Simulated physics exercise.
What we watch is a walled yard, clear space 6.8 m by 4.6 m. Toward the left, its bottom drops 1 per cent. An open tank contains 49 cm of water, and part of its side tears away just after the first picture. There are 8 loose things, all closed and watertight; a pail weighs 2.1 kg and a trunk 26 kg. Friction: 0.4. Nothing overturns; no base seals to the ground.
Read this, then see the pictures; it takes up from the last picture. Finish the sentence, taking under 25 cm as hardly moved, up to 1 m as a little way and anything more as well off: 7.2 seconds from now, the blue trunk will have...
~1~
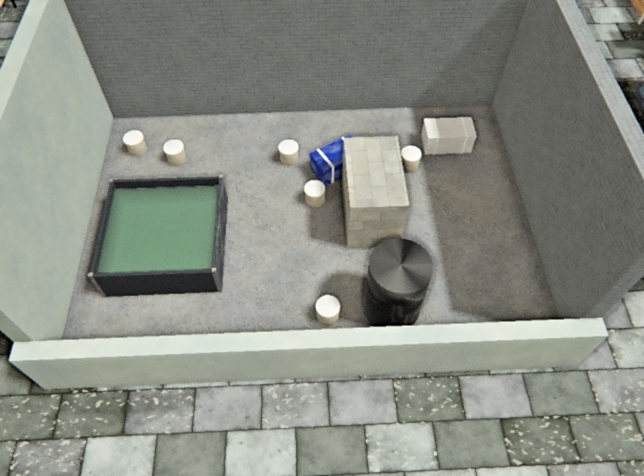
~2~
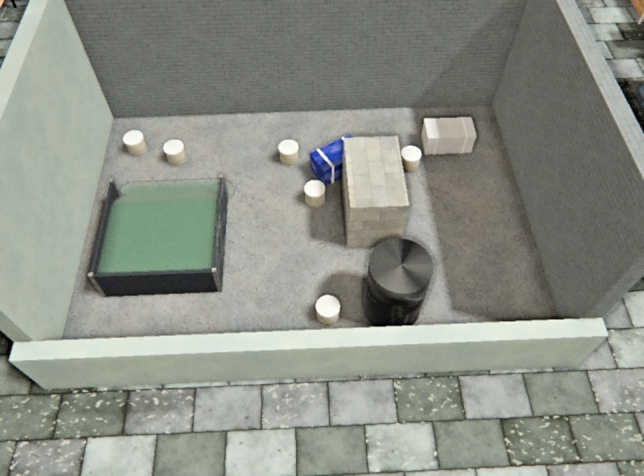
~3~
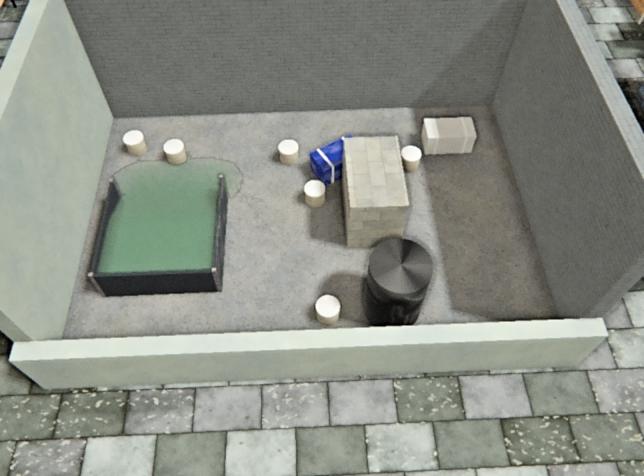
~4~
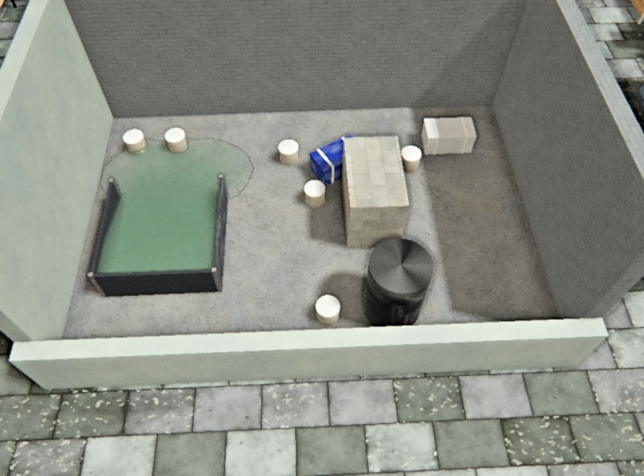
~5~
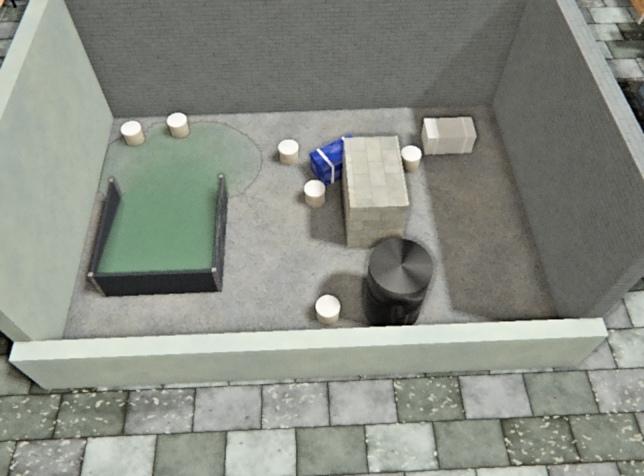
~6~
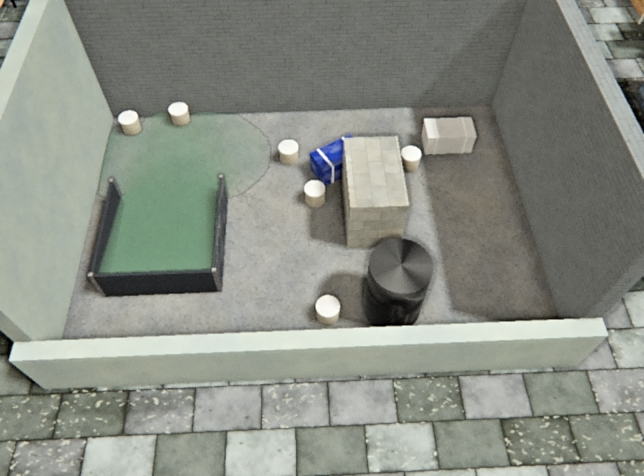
The blue trunk will have hardly moved.
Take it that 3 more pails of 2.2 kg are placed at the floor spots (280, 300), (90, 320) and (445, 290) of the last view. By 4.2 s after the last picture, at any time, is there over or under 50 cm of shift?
The first one ends up inside that, the second beyond that, the third inside that.
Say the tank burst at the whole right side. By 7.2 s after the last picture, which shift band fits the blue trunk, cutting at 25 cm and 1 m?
So the blue trunk winds up far off.
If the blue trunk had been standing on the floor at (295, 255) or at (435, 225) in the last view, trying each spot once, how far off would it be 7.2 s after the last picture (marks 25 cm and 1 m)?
I'd say it does not really move on the first try and it does not really move on the second.
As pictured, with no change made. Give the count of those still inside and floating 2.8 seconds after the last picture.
I get 3.
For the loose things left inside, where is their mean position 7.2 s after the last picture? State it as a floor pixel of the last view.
Mean floor pixel: About (334, 249).
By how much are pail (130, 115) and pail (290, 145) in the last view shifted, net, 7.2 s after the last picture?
In that order: 350 cm, 250 cm.
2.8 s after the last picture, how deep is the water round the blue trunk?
Around 6 cm.
Then, 0.9 s after the last picture the blue trunk is near (338, 152), 0.0 m from its start, aground; 2 afloat.
Then, 2.8 s after the last picture the blue trunk is near (340, 155), 0.1 m from its start, aground; 3 afloat.
Then, 4.8 s after the last picture the blue trunk is near (341, 154), 0.1 m from its start, aground; 2 afloat.
Then, 7.2 s after the last picture the blue trunk is near (341, 154), 0.1 m from its start, aground; 6 afloat.
